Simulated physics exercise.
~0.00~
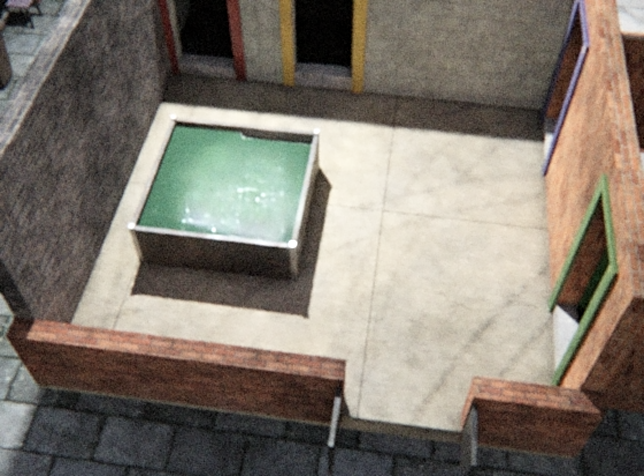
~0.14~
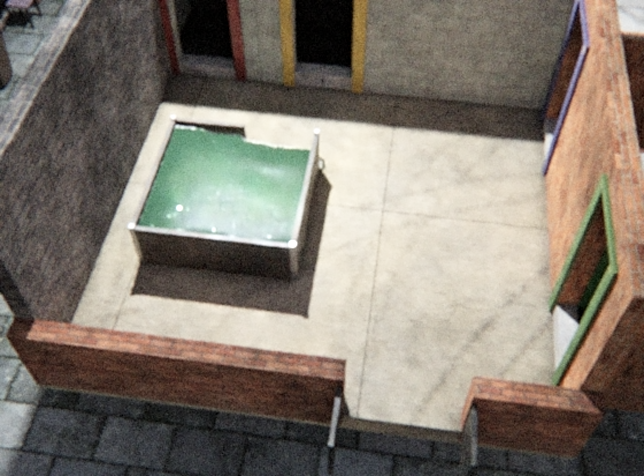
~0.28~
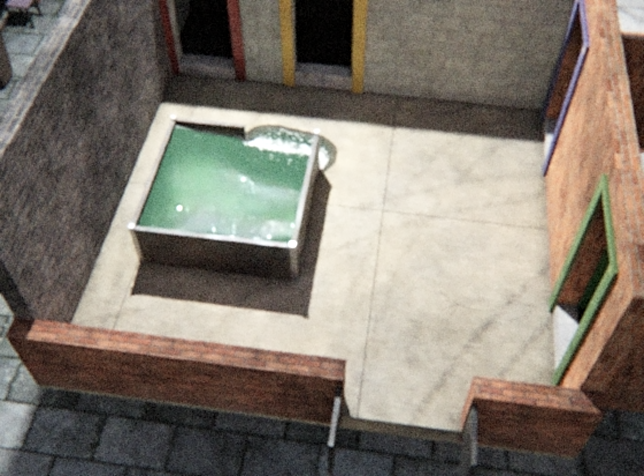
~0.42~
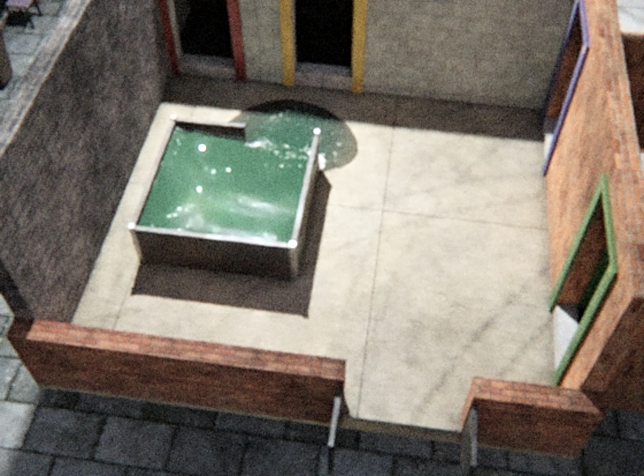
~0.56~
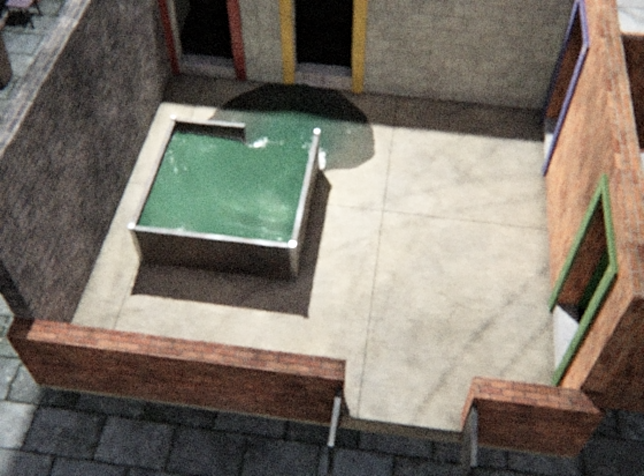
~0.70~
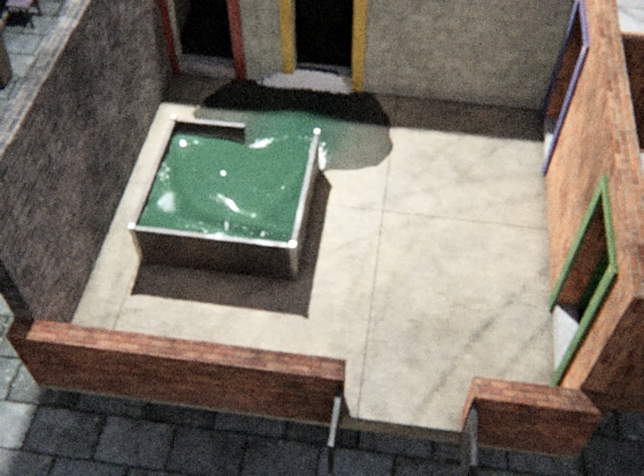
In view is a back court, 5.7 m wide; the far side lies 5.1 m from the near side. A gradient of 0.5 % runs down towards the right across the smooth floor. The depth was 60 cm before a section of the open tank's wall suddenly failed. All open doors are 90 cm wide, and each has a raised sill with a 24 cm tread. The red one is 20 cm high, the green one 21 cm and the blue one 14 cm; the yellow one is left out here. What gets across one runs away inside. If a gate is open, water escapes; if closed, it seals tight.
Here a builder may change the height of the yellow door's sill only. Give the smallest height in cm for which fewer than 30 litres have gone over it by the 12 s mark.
About 28 cm.
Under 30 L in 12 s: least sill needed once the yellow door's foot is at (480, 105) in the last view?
It needs about 8.5 cm.
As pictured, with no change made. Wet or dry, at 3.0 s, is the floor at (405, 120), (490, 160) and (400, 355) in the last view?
Status: Submerged / submerged / clear.
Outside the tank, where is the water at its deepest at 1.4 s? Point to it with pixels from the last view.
At about pixel (310, 88).
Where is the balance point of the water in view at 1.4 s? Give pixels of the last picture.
Around (261, 175).
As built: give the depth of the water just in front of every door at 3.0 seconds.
Depths in cm - red: 16, green: 0, yellow: 22, blue: 24.
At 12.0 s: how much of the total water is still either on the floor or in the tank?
Water still present: Approx. 80 %.
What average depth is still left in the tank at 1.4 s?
Average depth: Approx. 41 cm.
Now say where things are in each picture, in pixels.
In the first picture, still water, 60 cm deep, in the open tank at (230, 182); the yellow door at (323, 34) is dry.
In the second picture, the front is at a hidden place, 0.2 m from the gap on the far side; 0.2 m2 of floor is wet, 60 cm left at the back.
In the third picture, the gap is on the far side, the front 0.7 m out at (272, 129); the back of the open tank holds 60 cm.
In the fourth picture, the gap is on the far side, the front 1.3 m out at (279, 104); the back of the open tank holds 60 cm.
In the fifth picture, the gap is on the far side, the front 1.7 m out at (280, 85); the back of the open tank holds 58 cm.
In the sixth picture, the gap is on the far side, the front 1.8 m out at (296, 69); the back of the open tank holds 51 cm; water is at the yellow door at (323, 34).
After 1.4 s water covers 20 % of the floor, deepest (37 cm) near (310, 88); 36 cm at the yellow door, 15 litres in over its 25 cm sill.
After 3.0 s water covers 40 % of the floor, deepest (26 cm) near (536, 111); 22 cm at the yellow door, 55 litres in over its 25 cm sill.
After 12.0 s water covers 100 % of the floor, deepest (10 cm) near (499, 416); 8 cm at the yellow door, 56 litres in over its 25 cm sill.
At the yellow door as built, the water arrived by 0.6 s and peaked near 36 cm at 1.4 s.
Run again over the same 12 s with other heights there, 80 litres in over 23 cm, 14 litres over 31 cm. The limit of 30 litres is kept from about 28 cm up.
